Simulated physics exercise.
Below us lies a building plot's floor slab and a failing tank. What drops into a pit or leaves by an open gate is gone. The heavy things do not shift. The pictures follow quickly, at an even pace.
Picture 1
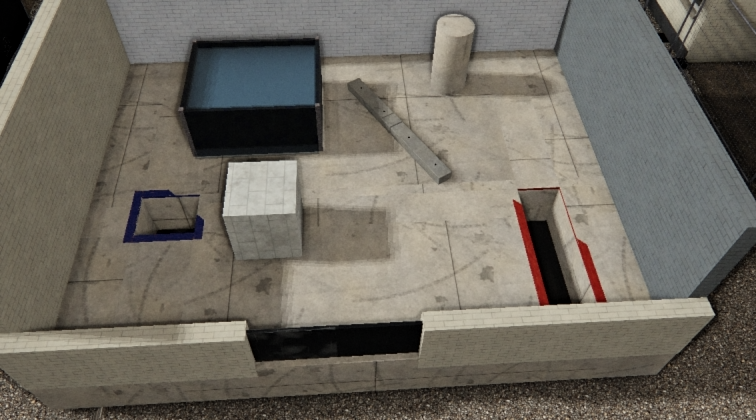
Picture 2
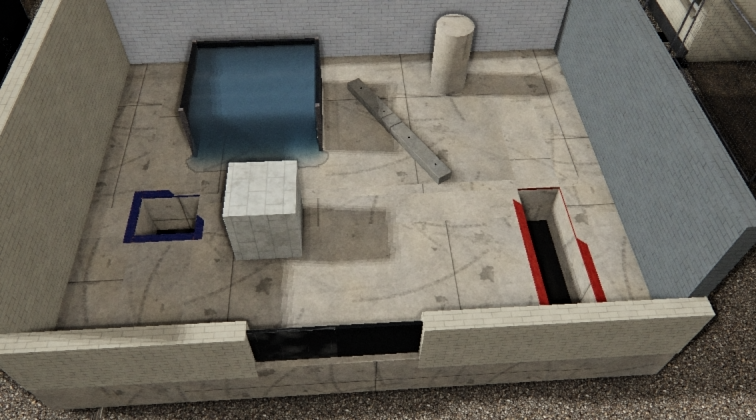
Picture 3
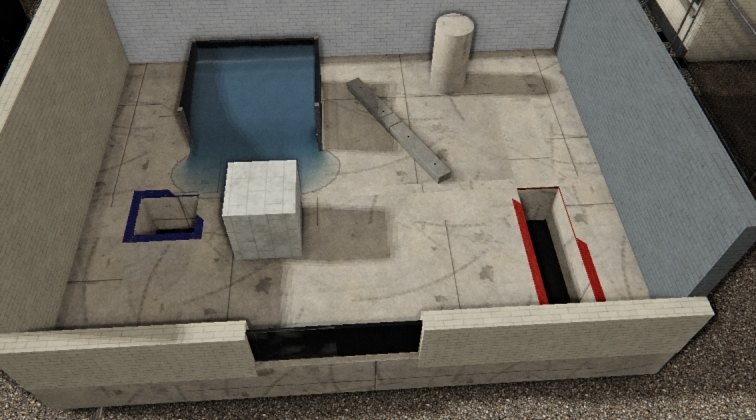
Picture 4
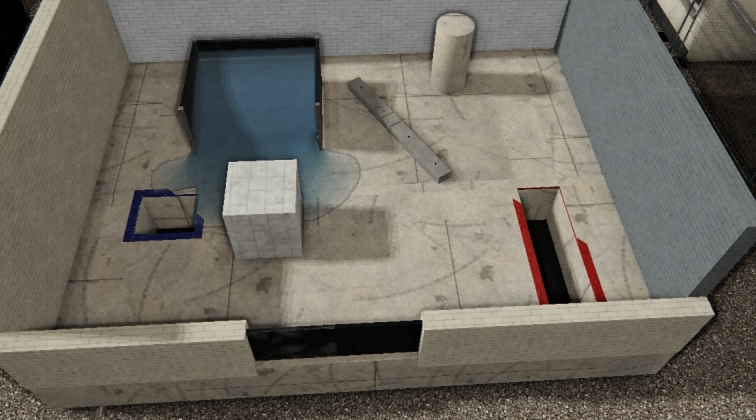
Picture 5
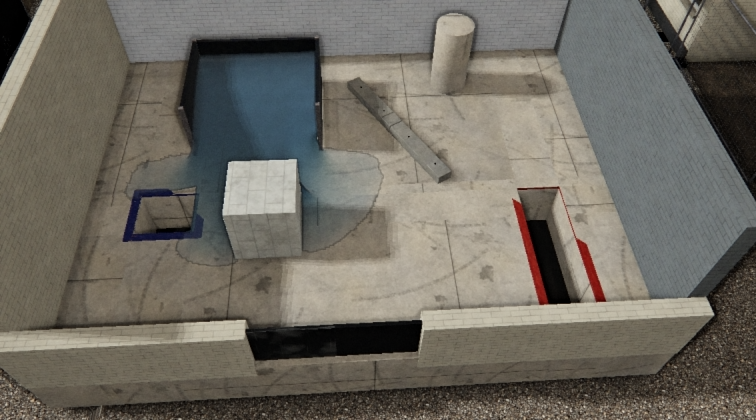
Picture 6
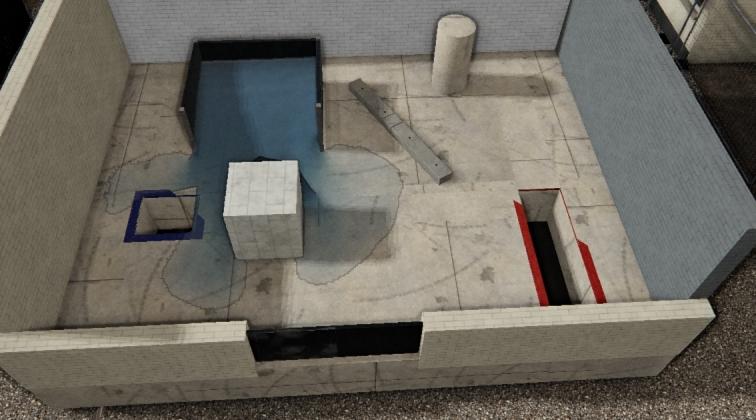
The footage shows a walled floor slab with a dark tank of blue water, whose front opens; water pours out toward the viewer, spreads around a pale block, and fans across the floor on both sides, around the blue-edged pit.
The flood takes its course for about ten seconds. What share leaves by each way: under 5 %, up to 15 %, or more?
One by one: The gate takes not even 5 %; the blue pit takes above 15 %; the red pit takes above 15 %.
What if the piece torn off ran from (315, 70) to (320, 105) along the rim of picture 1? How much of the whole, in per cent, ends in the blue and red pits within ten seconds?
In per cent: Blue 0, red 40.
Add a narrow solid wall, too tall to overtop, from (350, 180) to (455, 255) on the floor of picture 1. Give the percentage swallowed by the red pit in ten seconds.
Roughly, in per cent: Red 15.
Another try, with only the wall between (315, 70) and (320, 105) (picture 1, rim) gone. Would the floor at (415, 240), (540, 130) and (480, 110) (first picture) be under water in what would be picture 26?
In that order: Wet, flooded, under water.
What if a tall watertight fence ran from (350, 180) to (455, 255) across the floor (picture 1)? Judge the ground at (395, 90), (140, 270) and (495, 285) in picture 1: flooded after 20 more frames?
In turn: Not flooded, covered, awash.
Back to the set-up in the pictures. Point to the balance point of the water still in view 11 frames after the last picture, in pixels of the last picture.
At about (283, 205).
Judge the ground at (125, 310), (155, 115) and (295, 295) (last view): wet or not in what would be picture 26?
One after the other: Flooded, free of water, under water.
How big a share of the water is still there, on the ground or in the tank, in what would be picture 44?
Close to 44 %.
A moment on, water covers 30 % of the floor; the gate 0 %, the blue pit 12 %, the red pit 0 %.
Next, water covers 45 % of the floor; the gate 0 %, the blue pit 21 %, the red pit 2 %.
Then, water covers 55 % of the floor; the gate 0 %, the blue pit 30 %, the red pit 9 %.
Later, water covers 65 % of the floor; the gate 0 %, the blue pit 38 %, the red pit 17 %.
In the end, water covers 65 % of the floor; the gate 0 %, the blue pit 43 %, the red pit 22 %.
